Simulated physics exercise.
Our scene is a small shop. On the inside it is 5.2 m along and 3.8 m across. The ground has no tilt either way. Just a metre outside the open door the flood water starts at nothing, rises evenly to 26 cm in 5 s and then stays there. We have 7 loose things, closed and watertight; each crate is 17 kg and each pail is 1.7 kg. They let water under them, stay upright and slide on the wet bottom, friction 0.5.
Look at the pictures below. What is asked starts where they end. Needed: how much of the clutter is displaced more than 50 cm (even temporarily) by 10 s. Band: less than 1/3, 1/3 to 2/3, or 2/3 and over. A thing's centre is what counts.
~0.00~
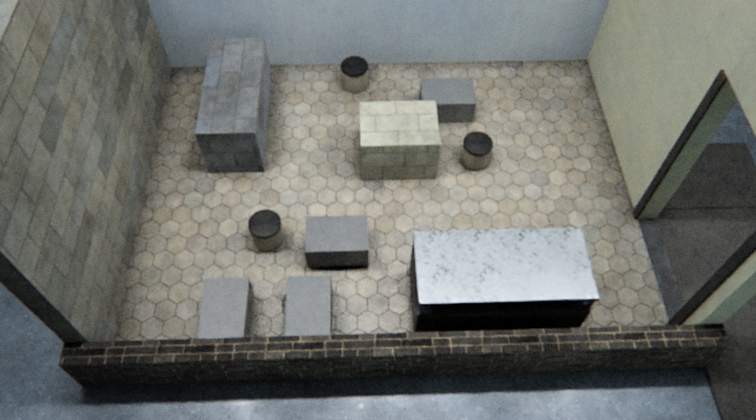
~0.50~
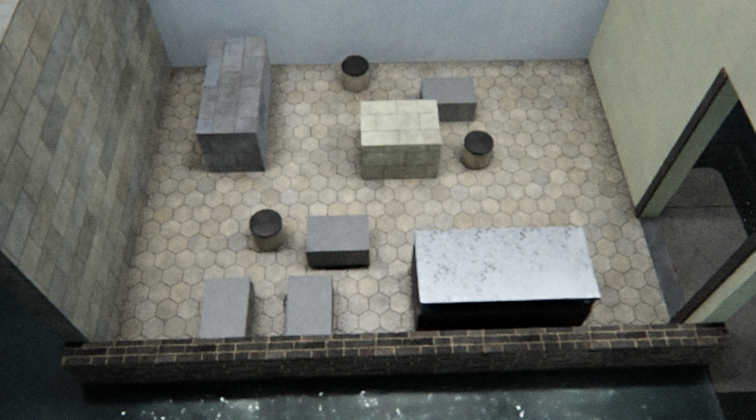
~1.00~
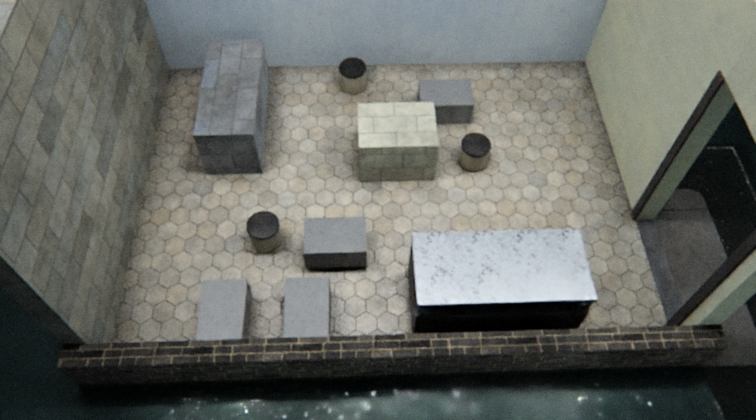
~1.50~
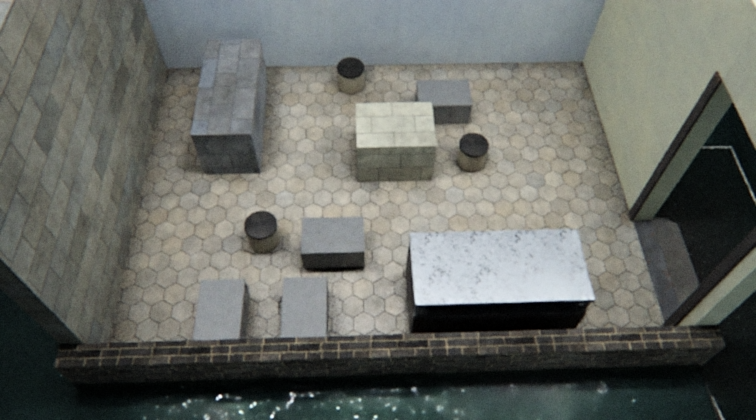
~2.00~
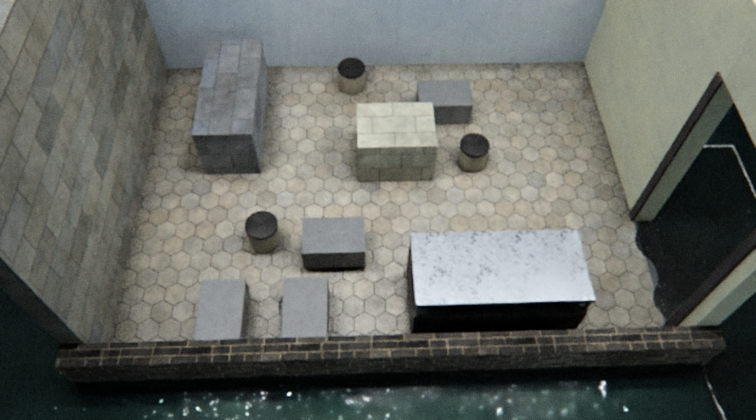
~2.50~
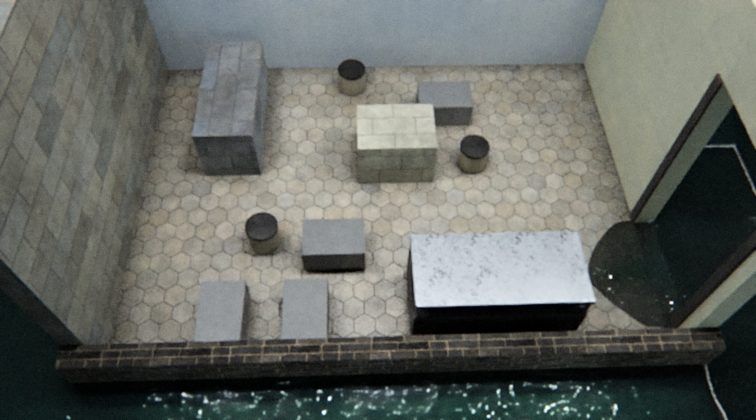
Watching this, the moved portion will reach or pass two thirds.
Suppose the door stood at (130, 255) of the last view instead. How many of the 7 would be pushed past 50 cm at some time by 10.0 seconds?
You'd get 6 in that case.
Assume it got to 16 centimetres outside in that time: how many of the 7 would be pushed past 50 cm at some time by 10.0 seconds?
In that case the number is 0.
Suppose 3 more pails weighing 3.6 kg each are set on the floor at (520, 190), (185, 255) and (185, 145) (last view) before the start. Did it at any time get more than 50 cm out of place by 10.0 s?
Well, it goes above, below, below.
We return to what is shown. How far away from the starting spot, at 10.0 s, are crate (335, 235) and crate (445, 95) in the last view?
Shifts: 140 cm / 140 cm.
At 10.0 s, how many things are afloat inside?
At that time, 7.
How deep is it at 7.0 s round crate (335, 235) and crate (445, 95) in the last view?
First about 6 cm, second about 4 cm.
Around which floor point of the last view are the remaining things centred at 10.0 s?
Centred roughly on (259, 204).
After 3.5 s 0 of 7 are over 50 cm from their spots; 0 afloat.
After 4.5 s 0 of 7 are over 50 cm from their spots; 0 afloat.
After 7.0 s 1 of 7 are over 50 cm from their spots; 1 afloat.
After 10.0 s 6 of 7 are over 50 cm from their spots, and 6 have been at some point; 7 afloat.
